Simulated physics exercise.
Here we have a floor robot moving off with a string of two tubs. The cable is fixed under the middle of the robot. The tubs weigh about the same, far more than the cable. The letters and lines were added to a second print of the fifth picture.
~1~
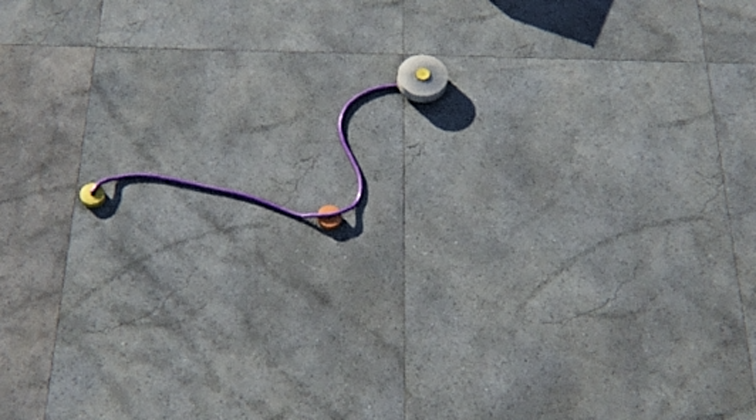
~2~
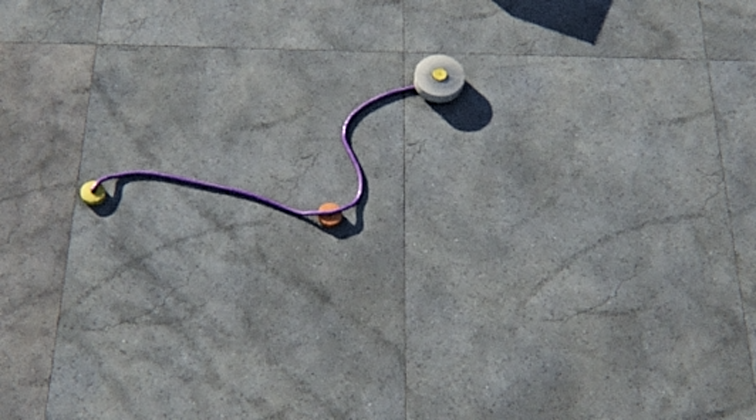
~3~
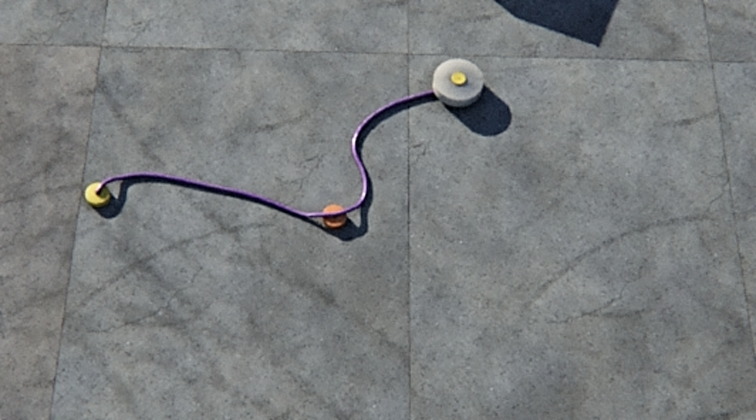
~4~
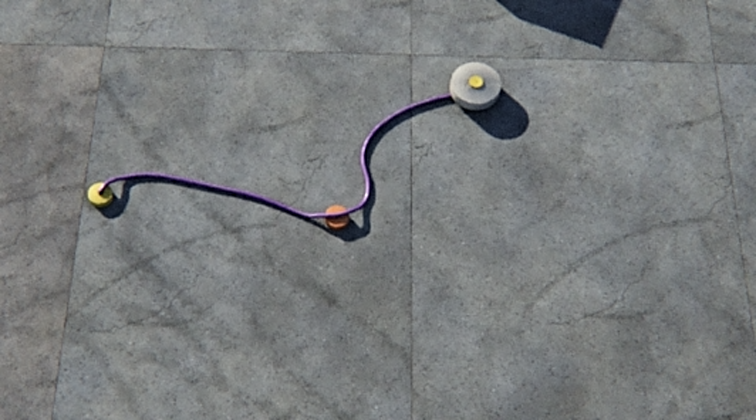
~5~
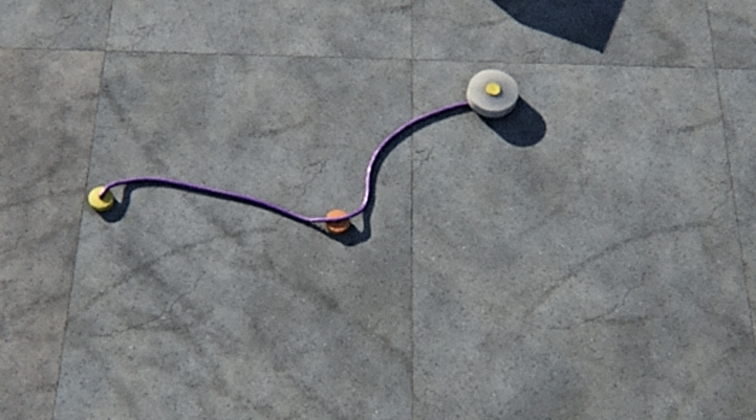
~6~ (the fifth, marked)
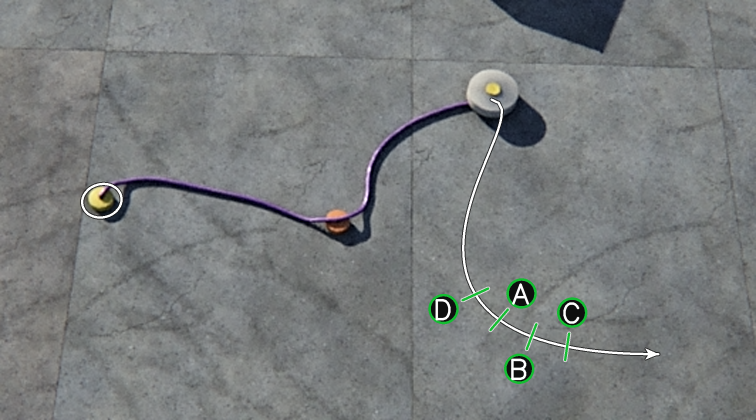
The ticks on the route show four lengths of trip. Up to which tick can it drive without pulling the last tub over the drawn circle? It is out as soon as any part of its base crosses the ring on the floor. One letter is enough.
Mark C.
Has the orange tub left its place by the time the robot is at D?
By then, no.
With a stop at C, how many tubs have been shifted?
One.
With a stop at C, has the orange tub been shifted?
Yes.
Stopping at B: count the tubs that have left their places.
The count is none.
On the marked copy, A at (499, 320); B at (532, 337); C at (567, 347); D at (475, 294); the ring at (102, 201); the route from (492, 100) via (466, 272) to (658, 354).
Following C. Soon after the start, robot (476, 185); yellow tub (101, 199); orange tub (338, 222).
Later, robot (476, 290); yellow tub (101, 199); orange tub (338, 222).
In the end, robot (569, 343); yellow tub (101, 199); orange tub (348, 229); the ringed tub at the far end is still in its ring.
As for the rest, A is safe but short; B is safe but short; D is safe but short.
